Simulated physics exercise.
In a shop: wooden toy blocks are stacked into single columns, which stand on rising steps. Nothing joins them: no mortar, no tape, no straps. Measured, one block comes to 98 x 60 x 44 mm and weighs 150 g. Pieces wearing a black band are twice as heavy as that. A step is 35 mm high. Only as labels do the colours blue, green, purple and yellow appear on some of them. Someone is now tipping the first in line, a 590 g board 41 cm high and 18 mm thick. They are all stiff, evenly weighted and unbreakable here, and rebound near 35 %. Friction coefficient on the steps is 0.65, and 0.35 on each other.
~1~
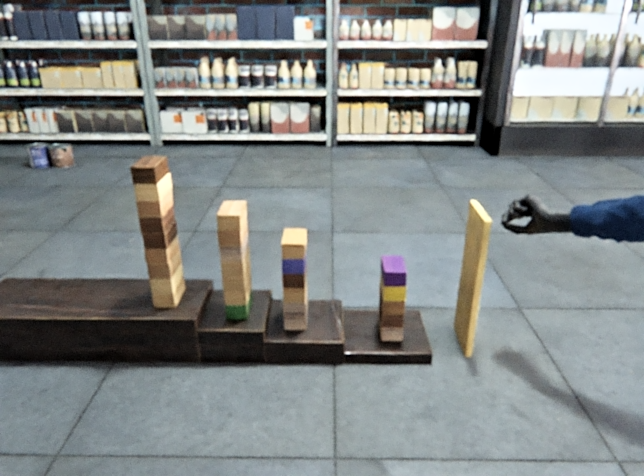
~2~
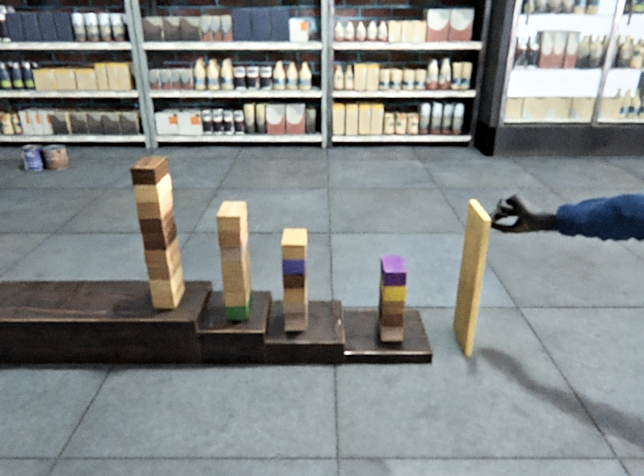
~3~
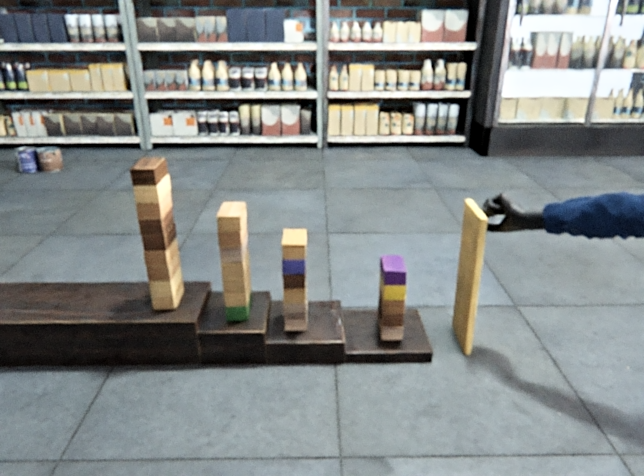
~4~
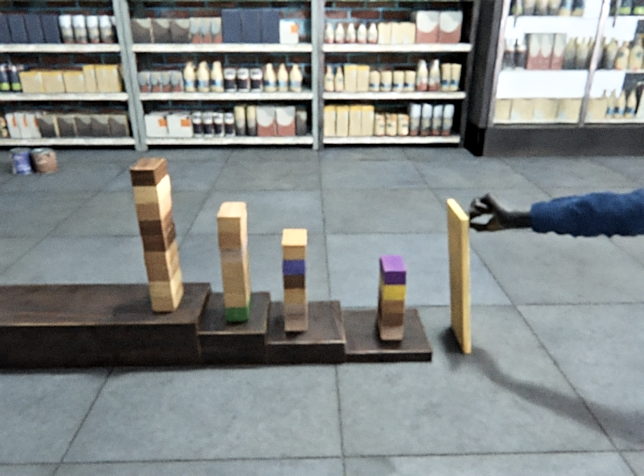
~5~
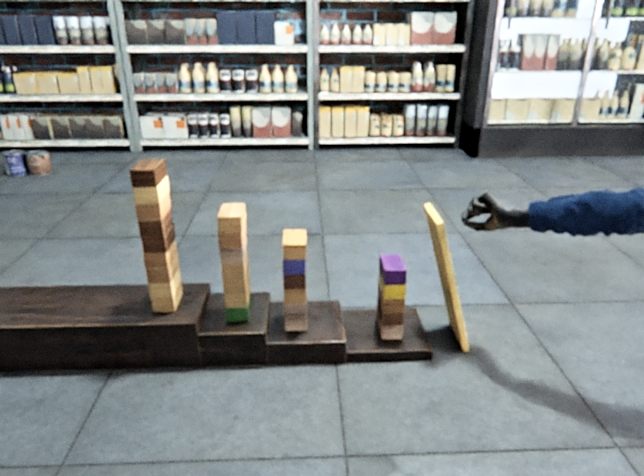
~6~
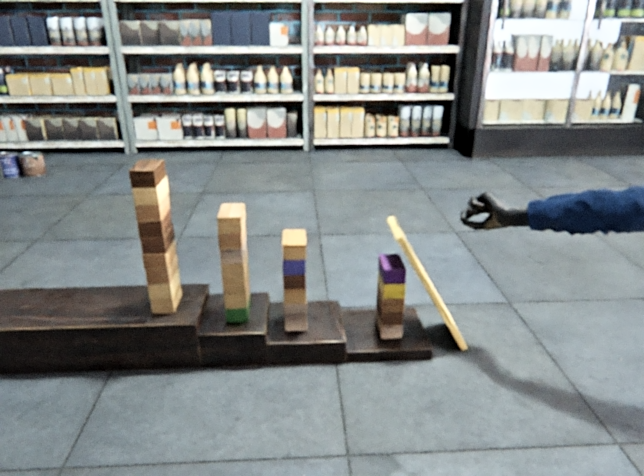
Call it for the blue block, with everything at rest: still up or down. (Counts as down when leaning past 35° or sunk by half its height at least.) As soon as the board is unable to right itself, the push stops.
Stays.
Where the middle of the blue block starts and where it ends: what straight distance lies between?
Close to 0 cm, in a straight line.
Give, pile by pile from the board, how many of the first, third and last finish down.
Counting each pile, first comes to 4, third to 0, last to 0.
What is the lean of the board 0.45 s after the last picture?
Around 65 degrees.
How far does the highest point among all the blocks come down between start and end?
Roughly 0 centimetres.
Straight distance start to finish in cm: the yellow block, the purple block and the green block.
The yellow one ends 20 cm from where it began, the purple one 26 cm, and the green one 0 cm.
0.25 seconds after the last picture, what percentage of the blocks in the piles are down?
5 per cent.
Then, 0.11 s on from the sixth picture, board 41° from upright; none of the 27 blocks down, 3 disturbed; blue block unmoved; purple block tipped 16°.
Then, 0.25 s on from the sixth picture, board 50° from upright; 1 of the 27 blocks down; blue block unmoved; purple block on its side.
Then, 0.45 s on from the sixth picture, board 65° from upright; 4 of the 27 blocks down; blue block unmoved; purple block on its side.
Finally, board 69° from upright; 4 of the 27 blocks down; blue block unmoved; yellow block on its side; purple block on its side. Seen by the last camera, middles, blue block near (294, 259), yellow block near (330, 314).
